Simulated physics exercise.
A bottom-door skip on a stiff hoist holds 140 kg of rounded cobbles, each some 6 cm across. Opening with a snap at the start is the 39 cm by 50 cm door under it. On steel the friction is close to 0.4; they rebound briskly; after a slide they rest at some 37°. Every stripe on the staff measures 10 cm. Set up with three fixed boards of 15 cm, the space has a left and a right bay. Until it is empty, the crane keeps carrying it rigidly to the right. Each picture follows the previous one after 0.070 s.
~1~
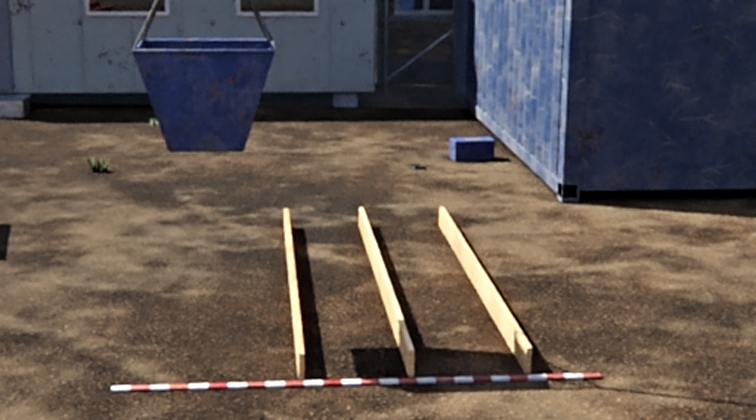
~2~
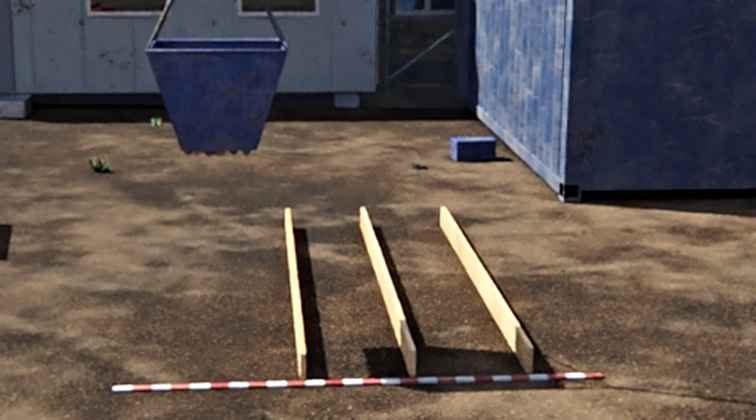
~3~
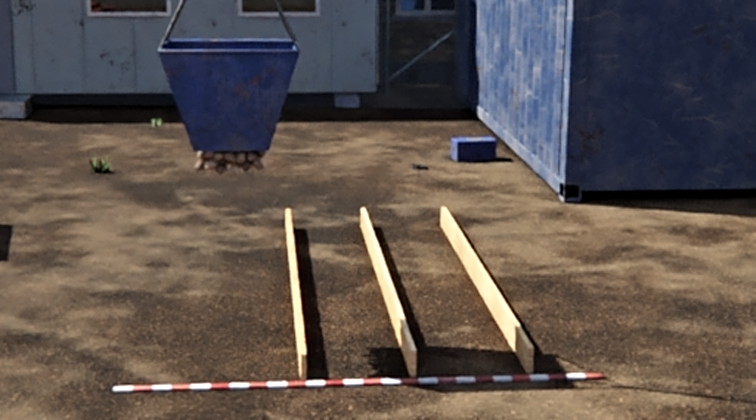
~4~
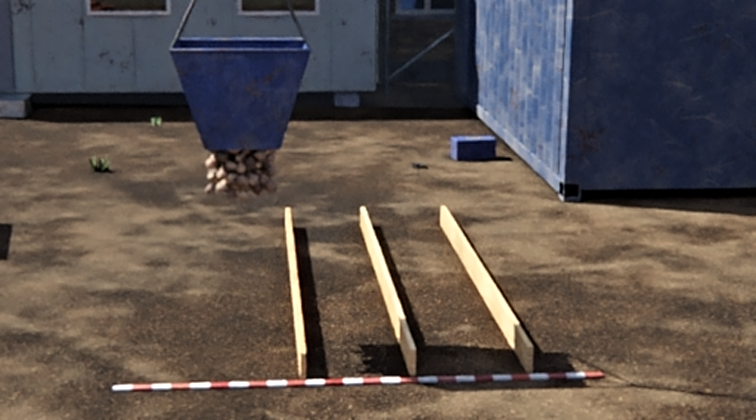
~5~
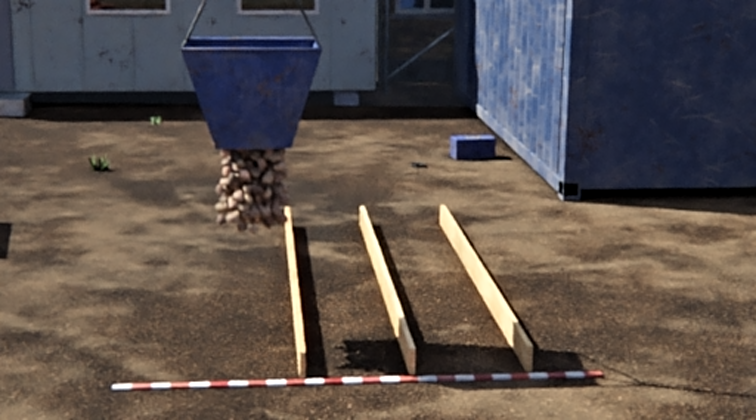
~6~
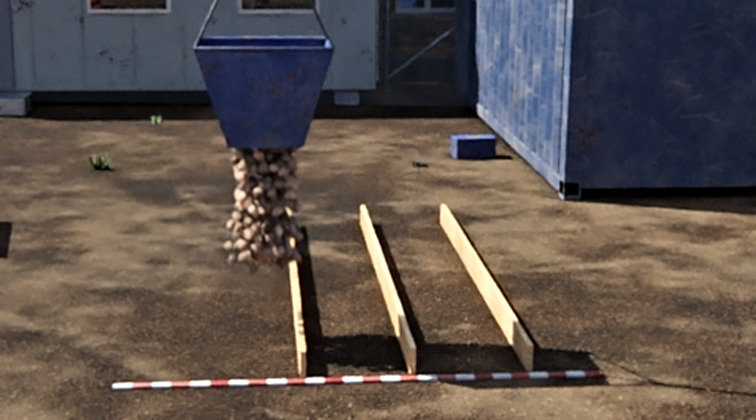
A blue bucket hanging from cables drifted slowly to the right above bare ground, then brownish stones began pouring from its bottom in a lengthening stream, dropping near the leftmost of three wooden boards.
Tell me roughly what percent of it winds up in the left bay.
I'd put it at about 61 percent.
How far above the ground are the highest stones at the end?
Max stone height at rest approx 16 cm.
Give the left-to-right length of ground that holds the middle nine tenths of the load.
The stretch runs about 110 cm.
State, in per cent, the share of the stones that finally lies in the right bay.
I'd say close to 0 per cent of the load ends there.
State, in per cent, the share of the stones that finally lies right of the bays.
About 0 per cent.
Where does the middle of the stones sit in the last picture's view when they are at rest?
About (320, 334).
Then, 0.3 s after the last picture, 0 % in the bottom-door skip, 38 % falling or lying left of the bays, 62 % falling or lying in the left bay; the stones farthest right are at (391, 330).
Then, 0.8 s after the last picture, 0 % in the bottom-door skip, 38 % falling or lying left of the bays, 61 % falling or lying in the left bay, 1 % falling or lying in the right bay; the stones farthest right are at (423, 324).
Then, 1.4 s after the last picture, 0 % in the bottom-door skip, 38 % falling or lying left of the bays, 61 % falling or lying in the left bay, 1 % falling or lying in the right bay; the stones farthest right are at (445, 342).
Then, 2.2 s after the last picture, 0 % in the bottom-door skip, 38 % falling or lying left of the bays, 61 % falling or lying in the left bay, 1 % falling or lying in the right bay; the stones farthest right are at (445, 342).
Then, 4.2 s after the last picture, 0 % in the bottom-door skip, 38 % left of the bays, 61 % in the left bay, 1 % in the right bay; the stones farthest right are at (445, 342).
